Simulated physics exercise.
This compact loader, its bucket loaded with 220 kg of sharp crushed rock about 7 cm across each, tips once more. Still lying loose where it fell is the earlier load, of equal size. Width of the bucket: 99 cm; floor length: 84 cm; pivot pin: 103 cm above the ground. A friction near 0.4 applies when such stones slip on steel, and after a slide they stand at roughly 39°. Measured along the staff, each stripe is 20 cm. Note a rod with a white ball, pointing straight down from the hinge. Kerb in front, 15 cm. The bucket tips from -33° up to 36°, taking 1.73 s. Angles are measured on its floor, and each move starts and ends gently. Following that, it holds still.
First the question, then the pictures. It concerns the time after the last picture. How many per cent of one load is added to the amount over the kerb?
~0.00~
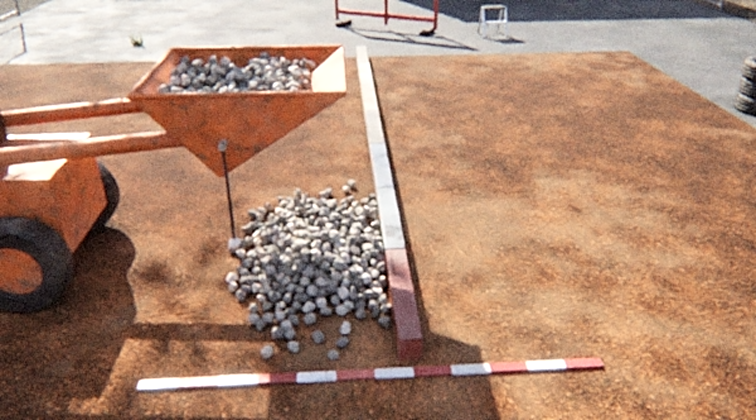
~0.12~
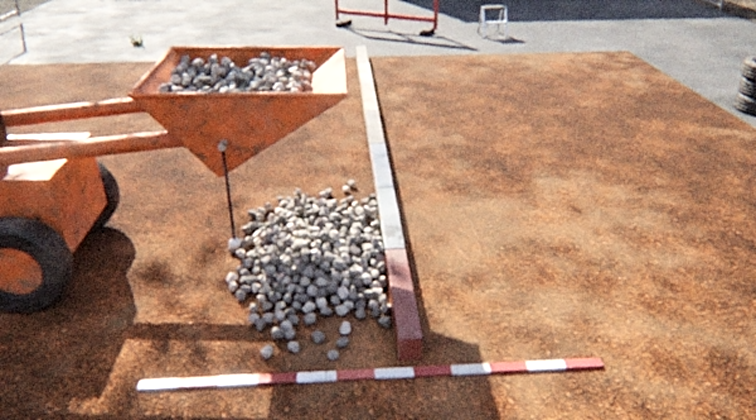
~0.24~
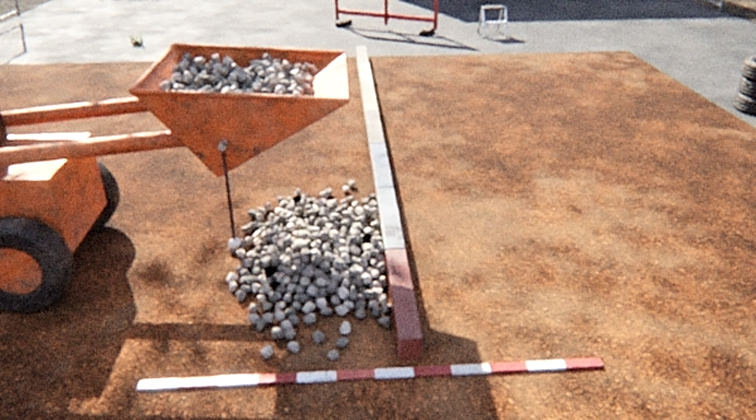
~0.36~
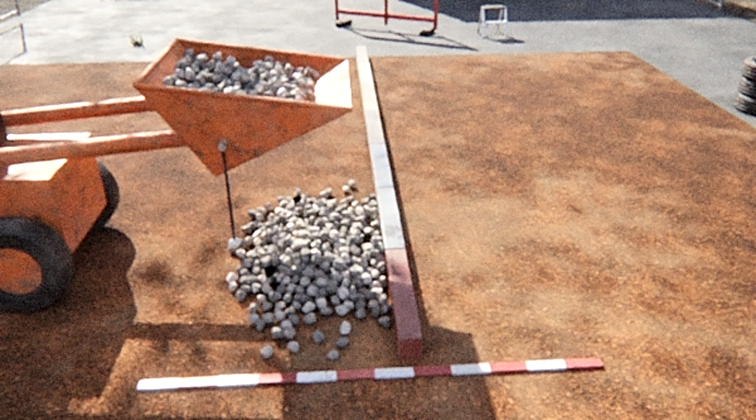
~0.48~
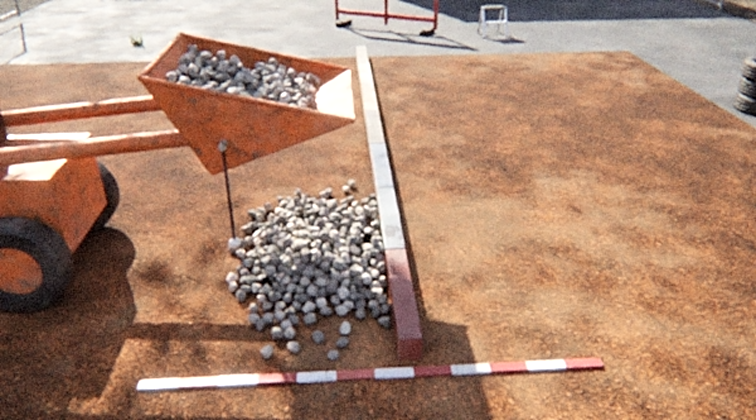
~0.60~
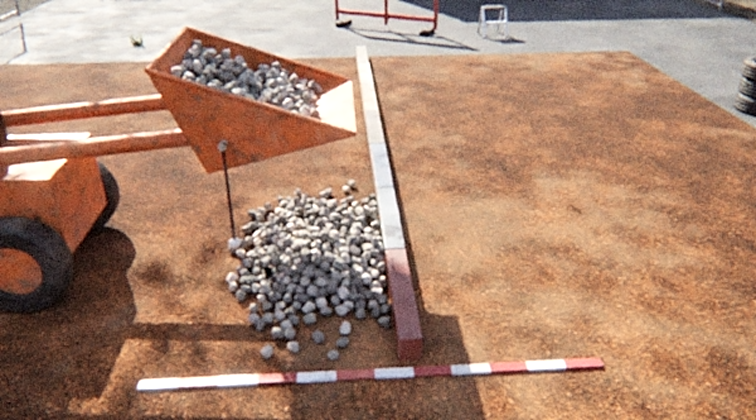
About 15 per cent of a load.
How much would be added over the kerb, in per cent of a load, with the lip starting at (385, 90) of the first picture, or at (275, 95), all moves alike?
Roughly 55 per cent, then 0 per cent.
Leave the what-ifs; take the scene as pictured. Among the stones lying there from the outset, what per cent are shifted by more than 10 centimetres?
Near 0 per cent, I reckon.
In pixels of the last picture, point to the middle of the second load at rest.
Near (366, 230).
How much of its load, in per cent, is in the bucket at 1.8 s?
Reading: Near 60 % of the load.
After 1.3 s the floor is at 25°; in per cent of one load, 100 in the bucket, 100 on this side of the kerb; the foremost stones are at (379, 253).
After 1.8 s the floor is at 36°; in per cent of one load, 62 in the bucket, 138 on this side of the kerb; the foremost stones are at (384, 245).
After 2.2 s the floor is at 36°; in per cent of one load, 17 in the bucket, 178 on this side of the kerb, 5 over the kerb; the foremost stones are at (437, 234).
After 4.6 s the floor is at 36°; in per cent of one load, 0 in the bucket, 185 on this side of the kerb, 15 over the kerb; the foremost stones are at (486, 236). Net gain over the kerb, 15.
